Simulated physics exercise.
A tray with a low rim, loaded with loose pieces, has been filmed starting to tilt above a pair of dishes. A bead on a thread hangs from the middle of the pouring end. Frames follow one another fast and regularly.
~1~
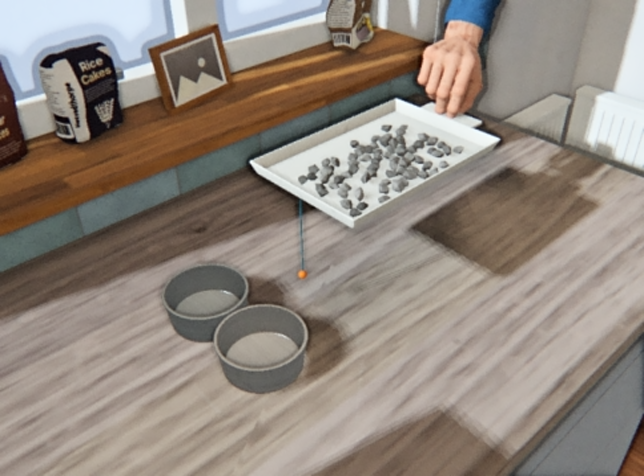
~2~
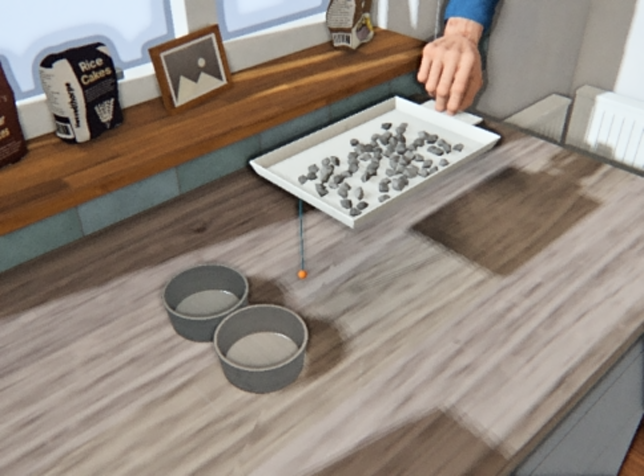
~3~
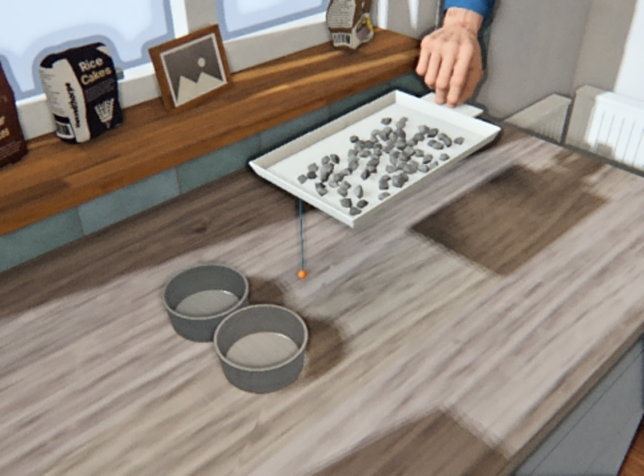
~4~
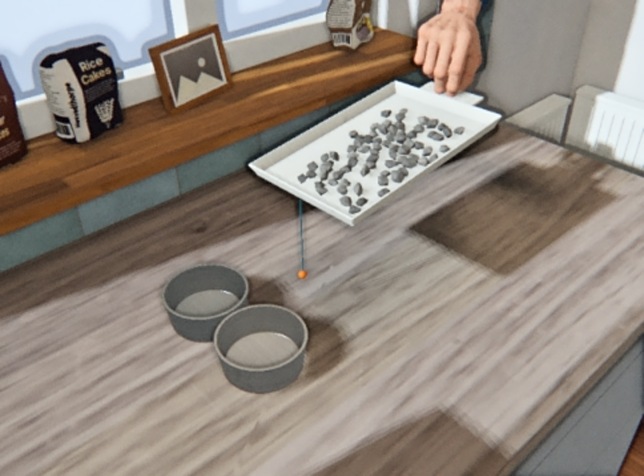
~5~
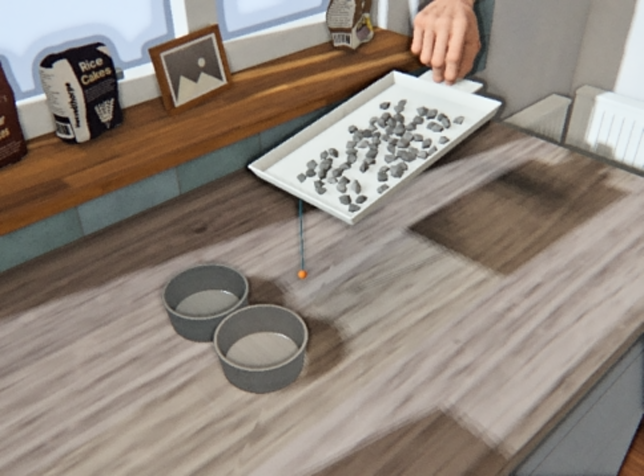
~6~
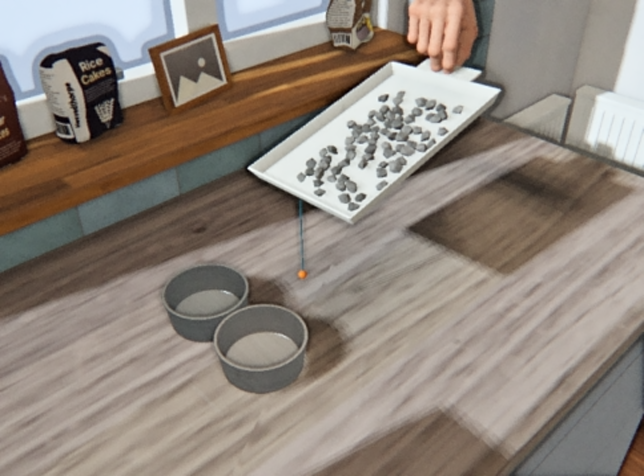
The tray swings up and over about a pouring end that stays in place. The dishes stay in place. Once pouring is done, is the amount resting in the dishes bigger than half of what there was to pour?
No, it is under half.
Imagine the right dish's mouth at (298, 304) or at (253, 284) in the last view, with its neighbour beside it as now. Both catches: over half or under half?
First try: Higher than half; second try: Higher than half.
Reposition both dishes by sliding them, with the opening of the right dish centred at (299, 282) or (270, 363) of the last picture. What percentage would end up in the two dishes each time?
First 60 per cent, second 0 per cent.
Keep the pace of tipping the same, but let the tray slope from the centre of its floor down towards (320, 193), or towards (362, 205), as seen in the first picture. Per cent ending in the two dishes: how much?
The first try gives close to 20 per cent, the second close to 0 per cent.
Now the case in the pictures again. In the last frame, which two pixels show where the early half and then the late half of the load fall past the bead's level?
The opening half passes (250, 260), the closing half (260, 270).
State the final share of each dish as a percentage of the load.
Left dish around 10, right dish around 10, both in a hundred.
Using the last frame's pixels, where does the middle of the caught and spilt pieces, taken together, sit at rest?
Roughly pixel (264, 296).
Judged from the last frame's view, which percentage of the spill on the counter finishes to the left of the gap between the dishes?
About 20 per cent.
Soon after the last picture, tray tipped steeply; most on the tray; a small part in the air.
A little later, tray tipped past a quarter turn; a stray few on the tray; a small part in the right dish; a small part in the left dish; about two thirds outside both; about a quarter in the air.
Later still, tray tipped past a quarter turn; a small part in the right dish; a small part in the left dish; most outside both.
At rest, tray tipped past a quarter turn; a small part in the right dish; a small part in the left dish; most outside both.
